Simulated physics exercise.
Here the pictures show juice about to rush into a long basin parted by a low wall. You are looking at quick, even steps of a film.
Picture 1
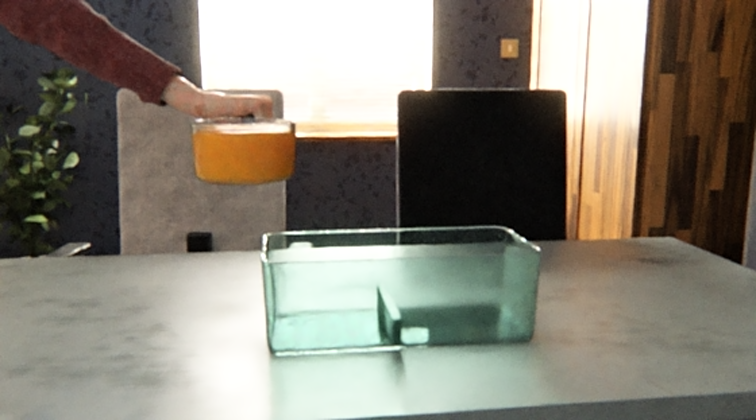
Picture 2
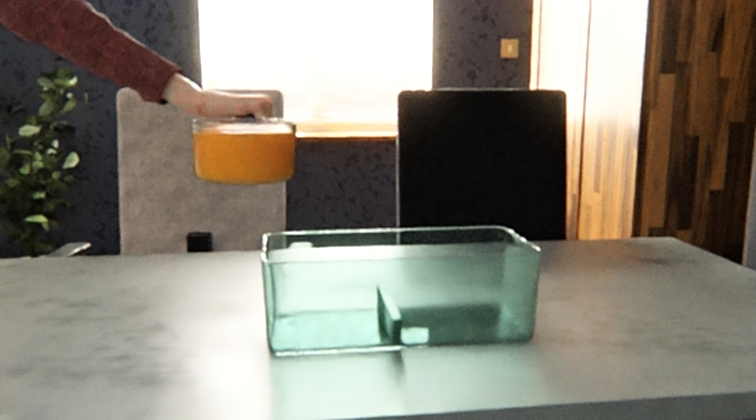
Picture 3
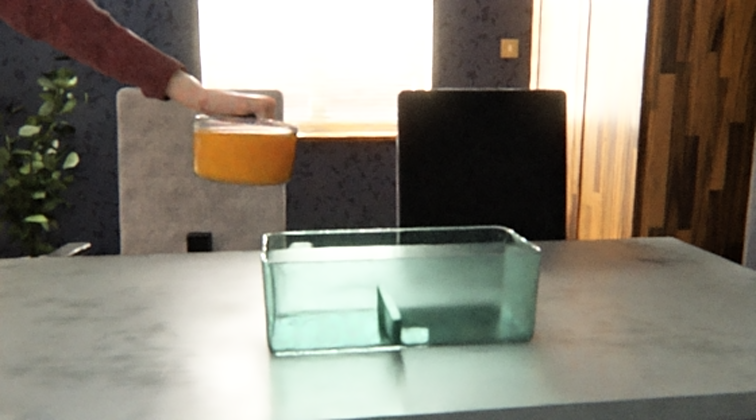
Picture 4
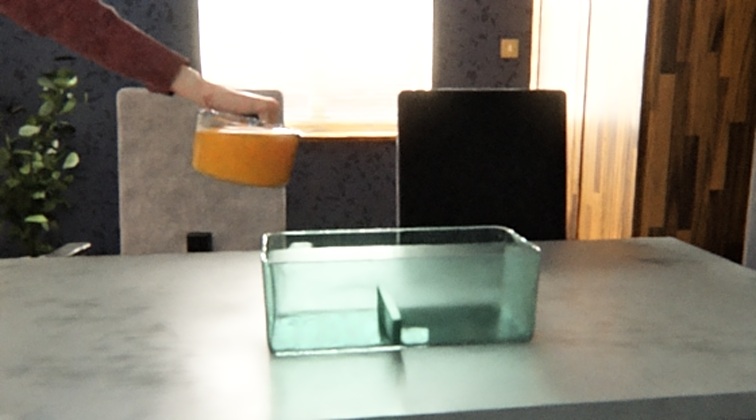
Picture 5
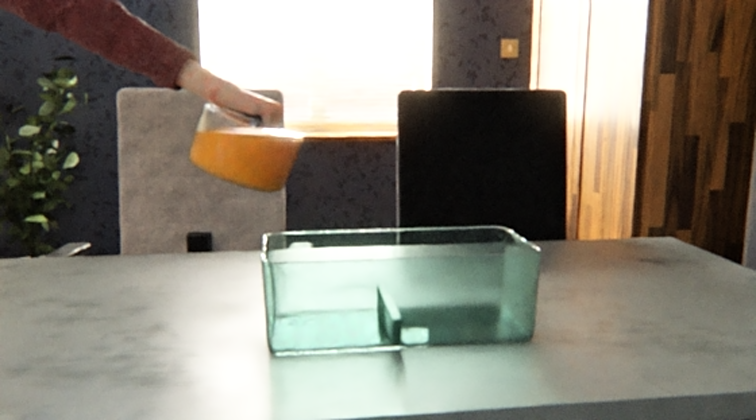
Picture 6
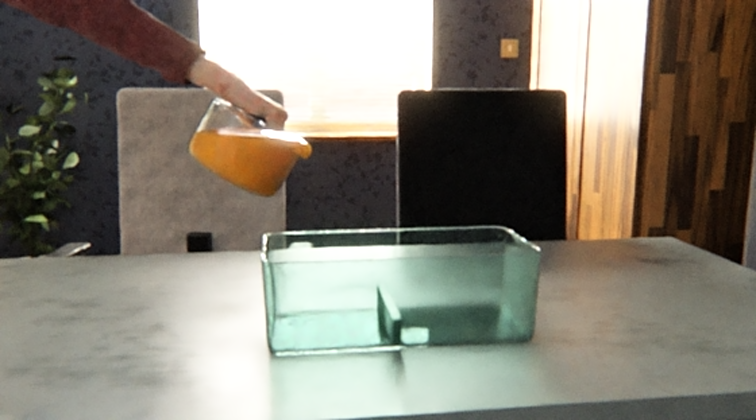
A hand in a red sleeve holds a clear container of orange juice nearly level, then tilts it steadily to the right above a greenish glass basin with a low divider, until juice reaches the container's right rim.
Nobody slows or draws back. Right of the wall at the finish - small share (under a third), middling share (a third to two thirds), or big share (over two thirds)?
Small.
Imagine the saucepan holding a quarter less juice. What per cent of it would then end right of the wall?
10 per cent.
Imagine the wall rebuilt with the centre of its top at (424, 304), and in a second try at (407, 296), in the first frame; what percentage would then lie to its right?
Roughly 20 % and then 10 %.
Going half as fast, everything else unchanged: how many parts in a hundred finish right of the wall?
Close to 5 in a hundred.
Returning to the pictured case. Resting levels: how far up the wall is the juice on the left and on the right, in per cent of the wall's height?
The left side ends up close to 70, the right side close to 10.
A moment on, the saucepan is tipped on its side and 29 per cent is still to pour, 32 is left of the wall and 0 right of it.
Next, the saucepan is tipped right over and 6 per cent is still to pour, 82 is left of the wall and 5 right of it.
Then the saucepan is tipped right over and 0 per cent is still to pour, 86 is left of the wall and 12 right of it.
Later the saucepan is tipped right over and 0 per cent is still to pour, 86 is left of the wall and 13 right of it.
At rest 85 per cent lies left of the wall, 14 right of it and 1 outside.
